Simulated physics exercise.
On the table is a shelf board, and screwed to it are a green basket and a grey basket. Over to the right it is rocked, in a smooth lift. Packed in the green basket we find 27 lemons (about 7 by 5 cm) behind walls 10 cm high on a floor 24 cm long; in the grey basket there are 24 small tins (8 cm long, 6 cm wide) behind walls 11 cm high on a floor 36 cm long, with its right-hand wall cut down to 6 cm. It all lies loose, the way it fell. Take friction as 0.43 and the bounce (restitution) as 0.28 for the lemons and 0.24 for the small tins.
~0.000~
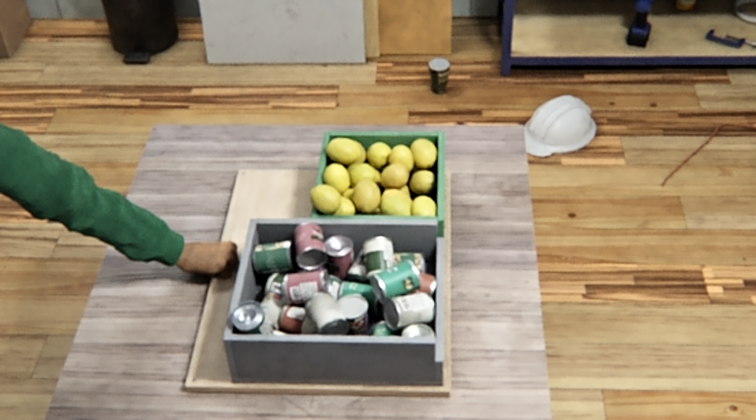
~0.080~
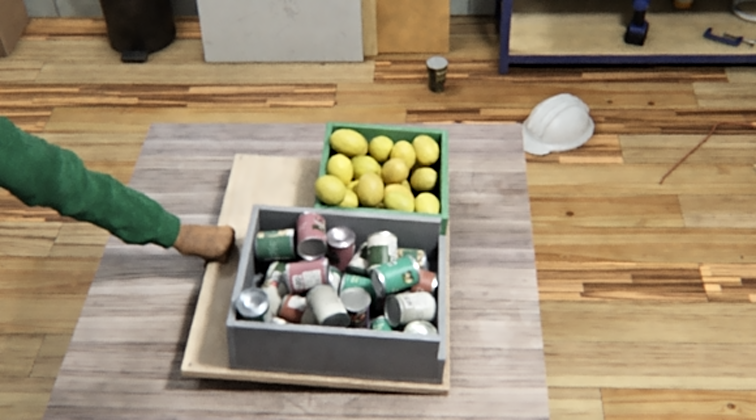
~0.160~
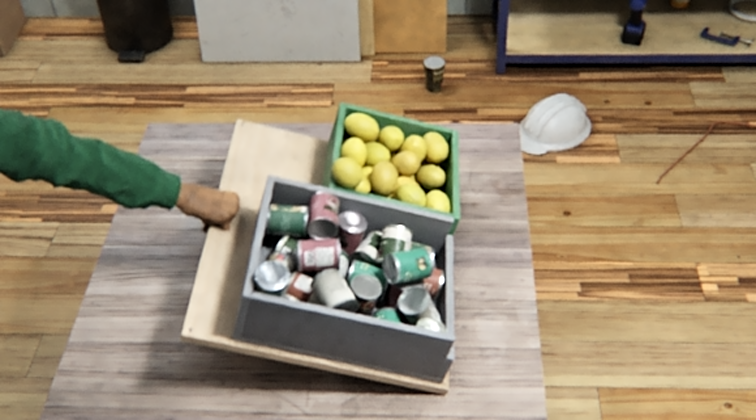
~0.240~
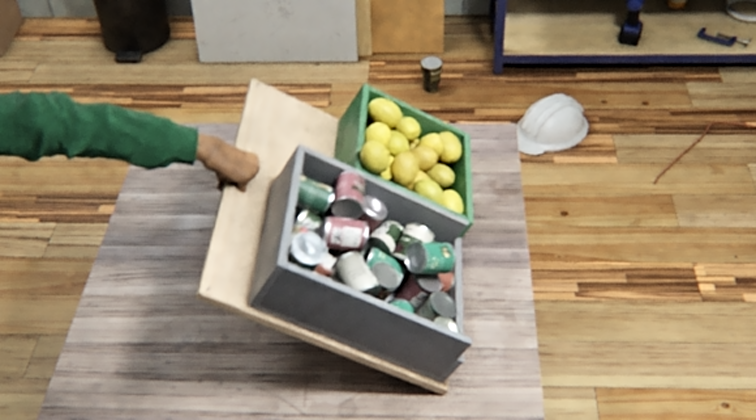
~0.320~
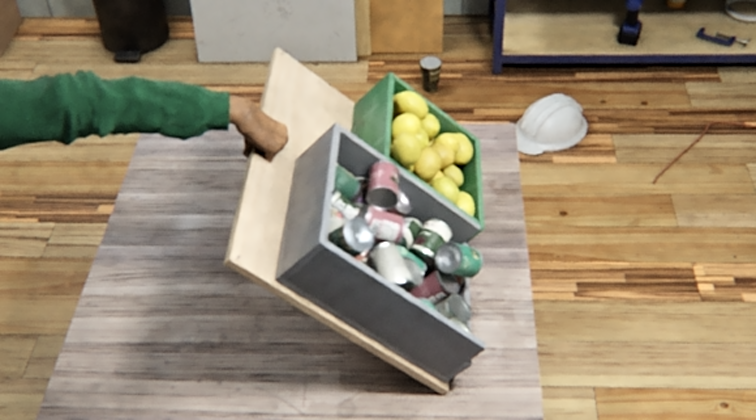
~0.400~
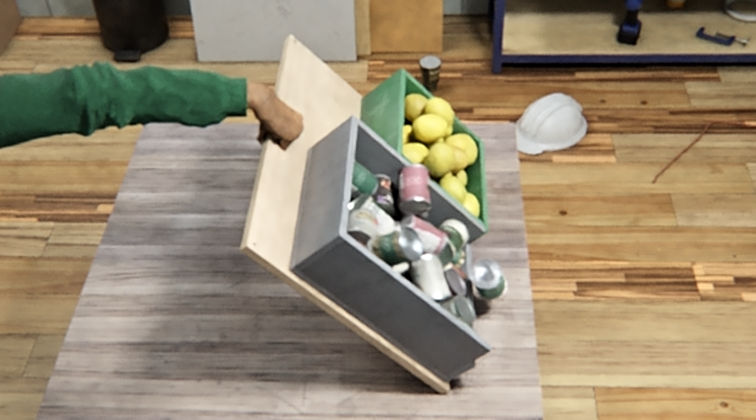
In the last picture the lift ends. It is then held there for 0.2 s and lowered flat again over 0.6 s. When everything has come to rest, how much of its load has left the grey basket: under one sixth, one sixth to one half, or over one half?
One sixth to one half.
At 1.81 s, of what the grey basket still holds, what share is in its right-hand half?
That comes to roughly 70 in a hundred.
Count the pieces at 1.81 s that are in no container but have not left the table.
Tally: Some 0.
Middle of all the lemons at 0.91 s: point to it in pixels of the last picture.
I'd put the middle close to (411, 181).
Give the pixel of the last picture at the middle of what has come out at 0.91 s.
The middle is roughly at pixel (596, 319).
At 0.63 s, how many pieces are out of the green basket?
Out so far from the green basket: Around 2.
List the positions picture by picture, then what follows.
In the first picture (each is followed by its nearest rim corner in this view, unless another is named), grey basket, (436, 340); green basket (by its farthest rim corner), (330, 133); 0° from level; none out.
The second picture shows grey basket, (441, 338); green basket, (333, 123); 5° from level.
The third picture shows grey basket, (455, 338); green basket, (346, 105); 17° from level.
The fourth picture shows grey basket, (472, 341); 31° from level.
The fifth picture shows grey basket, (486, 346); 43° from level.
The sixth picture shows grey basket, (492, 348); 48° from level; none out.
After 0.63 s, tilt 48°; green basket 25 in, 2 out and grey basket 18 in, 6 out.
After 0.91 s, tilt 23°; green basket 23 in, 4 out and grey basket 18 in, 6 out.
After 1.30 s, tilt 0°; green basket 23 in, 4 out and grey basket 18 in, 6 out.
Final count (at 1.81 s), green basket 23 in, 4 out and grey basket 18 in, 6 out. Asked share, 6 of 24, 25 per cent.
